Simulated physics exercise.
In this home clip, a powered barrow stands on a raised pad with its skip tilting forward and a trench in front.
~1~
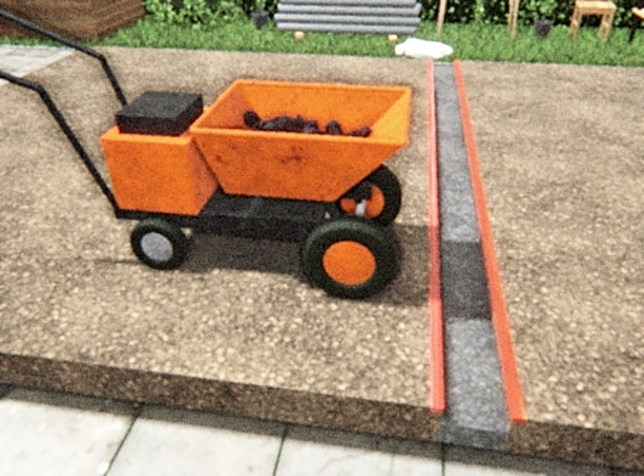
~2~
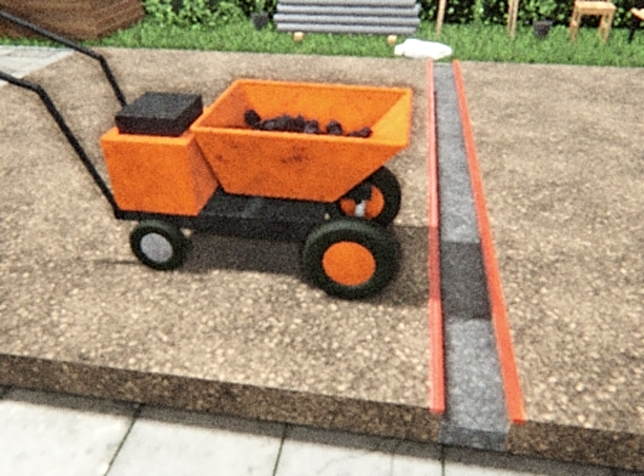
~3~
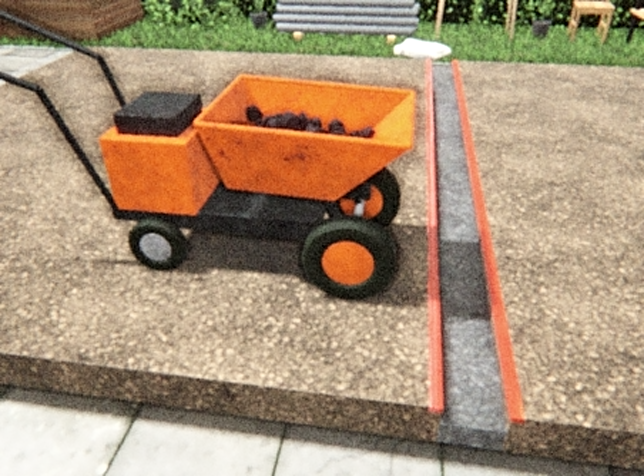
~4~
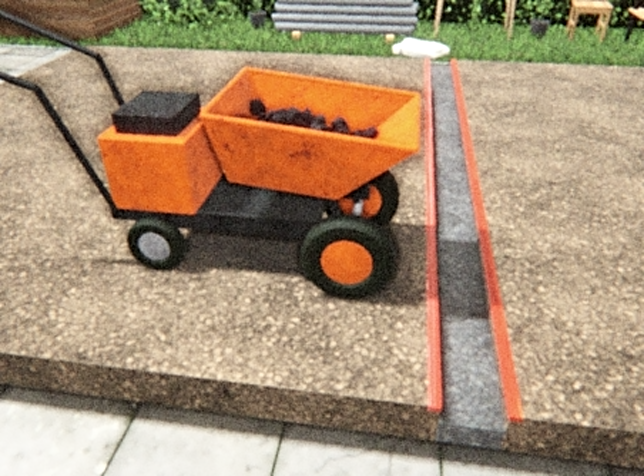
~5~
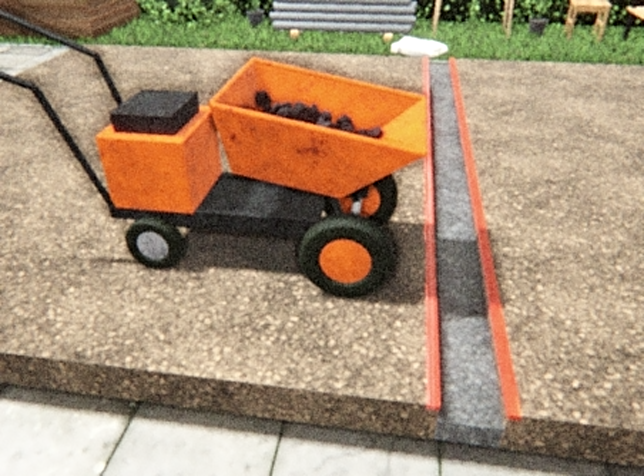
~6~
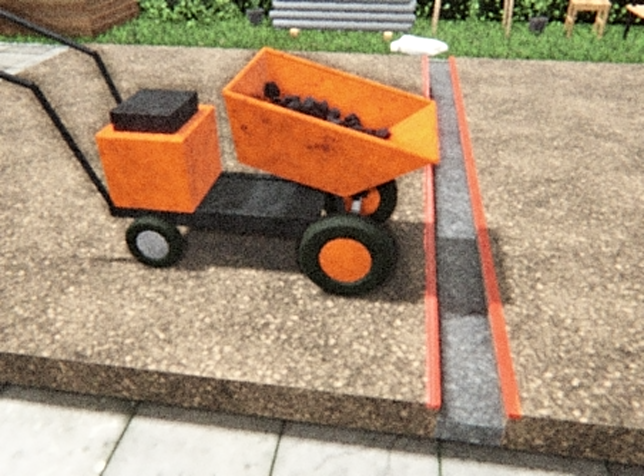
An orange skip loaded with dark lumps tilts forward on a barrow beside a narrow trench.
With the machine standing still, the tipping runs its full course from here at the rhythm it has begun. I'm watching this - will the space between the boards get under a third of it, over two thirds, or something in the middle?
Short of one third.
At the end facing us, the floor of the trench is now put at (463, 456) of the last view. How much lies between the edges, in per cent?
The share would be around 20 in a hundred.
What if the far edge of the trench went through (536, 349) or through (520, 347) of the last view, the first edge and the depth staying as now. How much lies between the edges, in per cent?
Lab note: Try one 60 per cent, try two 40 per cent.
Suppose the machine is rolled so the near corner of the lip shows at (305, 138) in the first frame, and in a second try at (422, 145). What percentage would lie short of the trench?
20 % then 0 %.
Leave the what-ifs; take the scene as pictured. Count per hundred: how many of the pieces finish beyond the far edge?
About 70 per cent.
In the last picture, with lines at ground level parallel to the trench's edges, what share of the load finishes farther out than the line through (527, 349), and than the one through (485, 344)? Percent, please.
In turn 50 and 80 in a hundred.
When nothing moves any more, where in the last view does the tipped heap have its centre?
I'd mark it at roughly (520, 267).
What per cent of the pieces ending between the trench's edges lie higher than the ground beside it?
My estimate would be close to 30 per cent.
Soon after the last picture, skip tipped steeply; all in the skip.
A little later, skip tipped right over; about two thirds in the skip; a stray few in or heaped over the trench; about a third beyond it.
Later still, skip tipped right over; a small part in the skip; about a quarter in or heaped over the trench; about two thirds beyond it.
At rest, skip tipped right over; a small part in the skip; about a quarter in or heaped over the trench; about two thirds beyond it.
